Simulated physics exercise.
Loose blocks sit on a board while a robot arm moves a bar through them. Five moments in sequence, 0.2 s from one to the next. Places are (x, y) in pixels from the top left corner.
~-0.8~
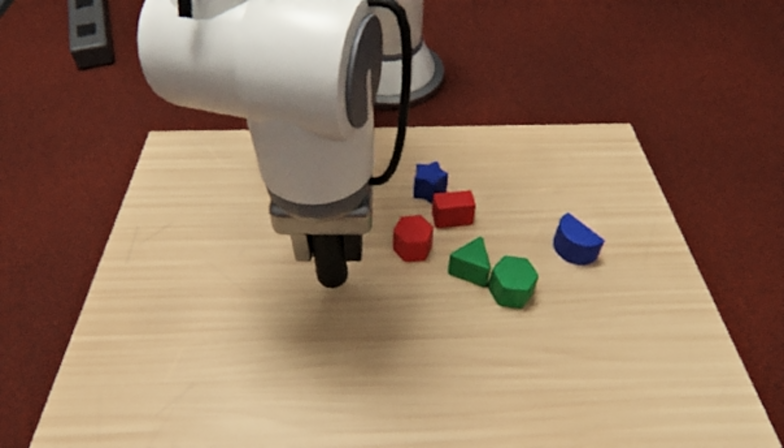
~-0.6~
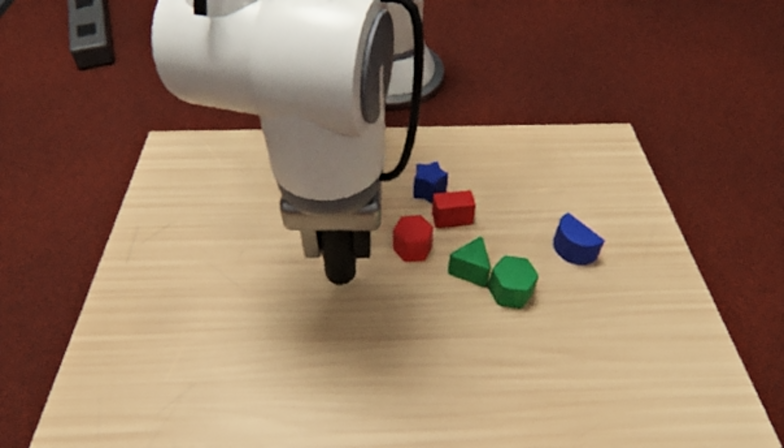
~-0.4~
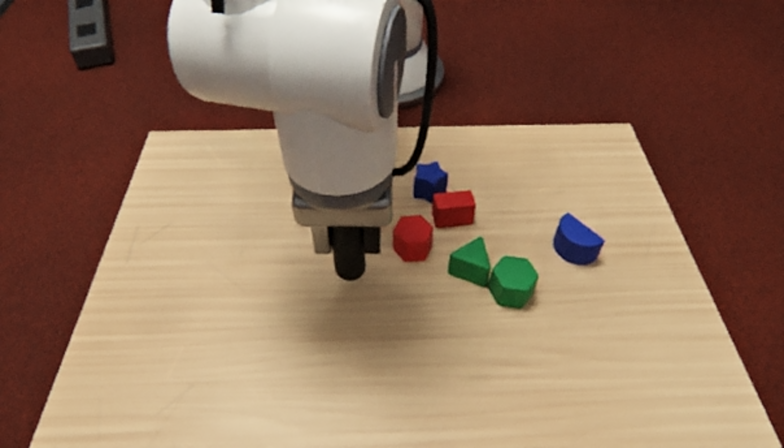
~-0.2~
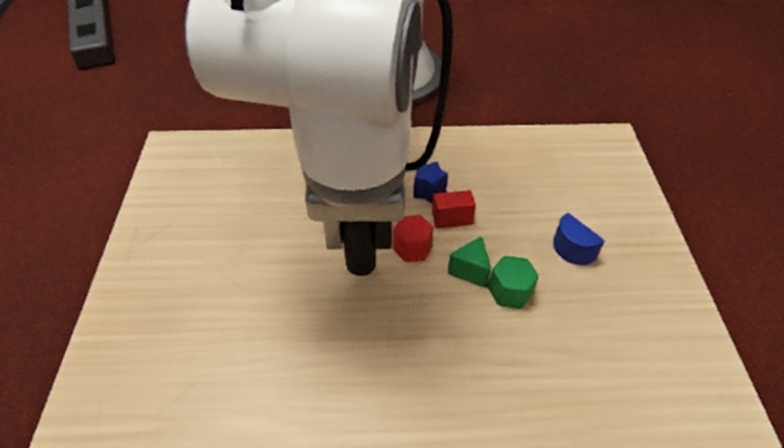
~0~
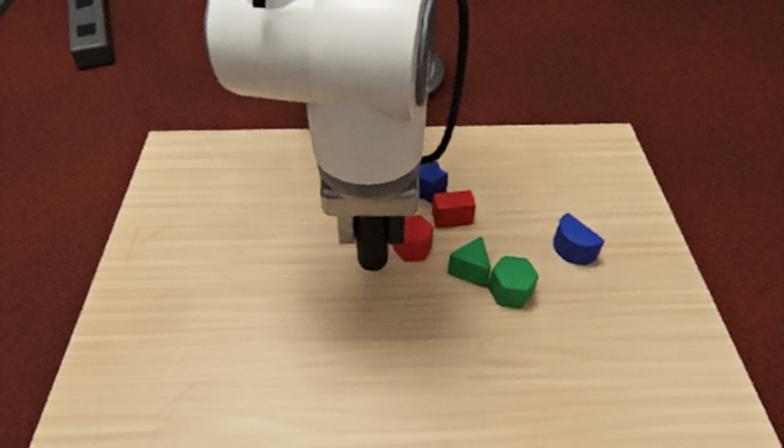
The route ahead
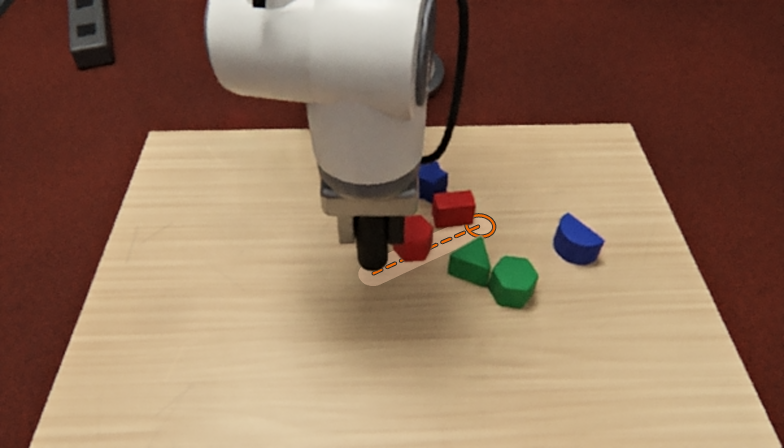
A white robot arm holding a short black bar upright hangs over a pale wooden board on a dark red floor, seen from above at an angle. Right of the bar sit a red hexagonal block, red rectangle, blue star, green triangular piece, green hexagon and, farthest right, a blue half-round. The arm slides slowly rightward and slightly back toward the red hexagonal block, while the blocks and camera stay still.
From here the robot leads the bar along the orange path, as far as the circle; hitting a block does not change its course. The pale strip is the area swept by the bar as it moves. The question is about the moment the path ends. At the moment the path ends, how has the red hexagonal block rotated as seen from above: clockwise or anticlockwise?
It turns counter-clockwise.
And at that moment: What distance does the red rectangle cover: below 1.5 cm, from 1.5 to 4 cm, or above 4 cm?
From 1.5 to 4 cm.
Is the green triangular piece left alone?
I expect so.
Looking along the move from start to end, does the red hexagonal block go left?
Yes
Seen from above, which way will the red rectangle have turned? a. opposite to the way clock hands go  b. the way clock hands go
I'll go with b - the way clock hands go.
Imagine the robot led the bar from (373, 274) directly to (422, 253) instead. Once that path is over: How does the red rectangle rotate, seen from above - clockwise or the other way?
The turn is clockwise.
The line goes straight from (373, 274) to (480, 226).
The first path, step by step. One third of the way, bar (411, 243); red hexagonal block (428, 216), turned 25° anticlockwise; red rectangle (456, 197).
Two thirds of the way, bar (448, 227); red hexagonal block (441, 198), turned 65° anticlockwise; red rectangle (461, 184), turned 55° clockwise.
At the end, bar (483, 212); red hexagonal block (443, 195), turned 80° anticlockwise; red rectangle (464, 182), turned 50° clockwise; green triangular piece unmoved.
